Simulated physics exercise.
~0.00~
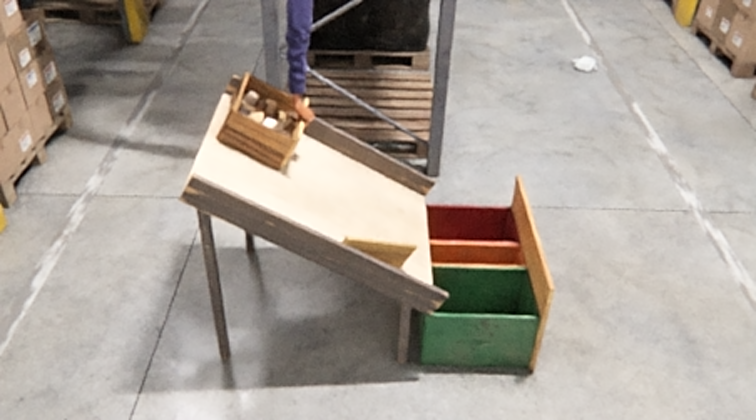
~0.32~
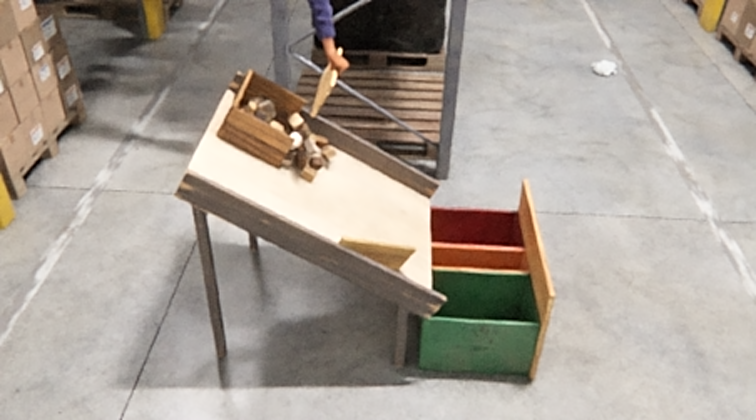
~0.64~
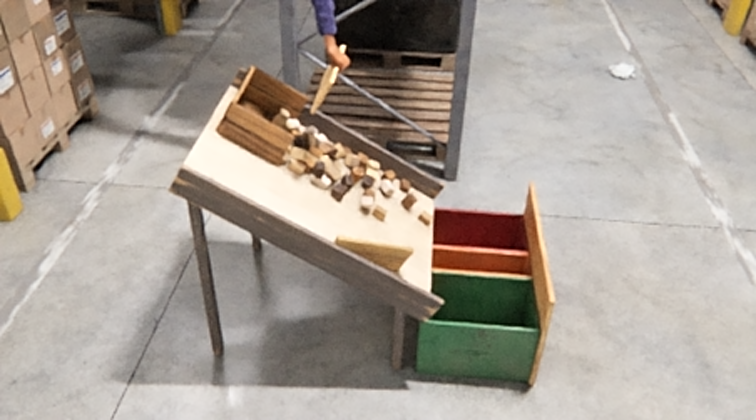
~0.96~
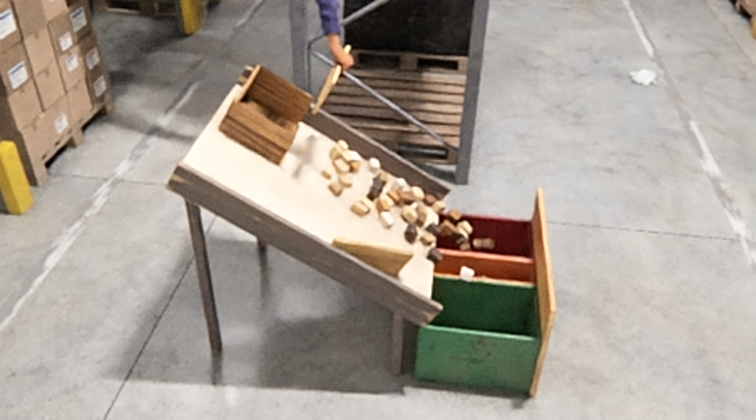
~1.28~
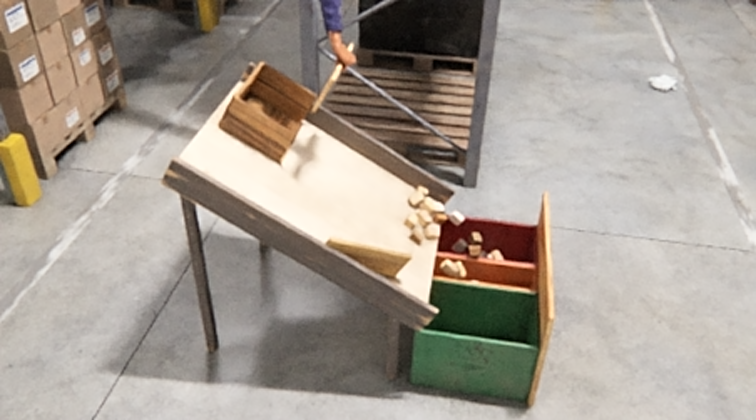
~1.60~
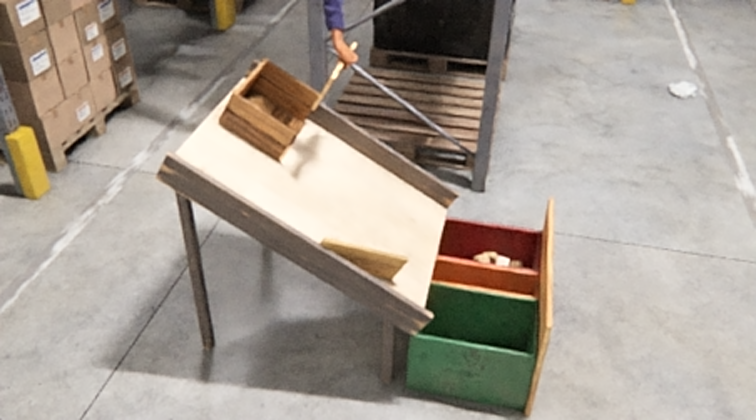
A hand lifts a gate, and wooden blocks tumble down a slope, mostly into the red tub.
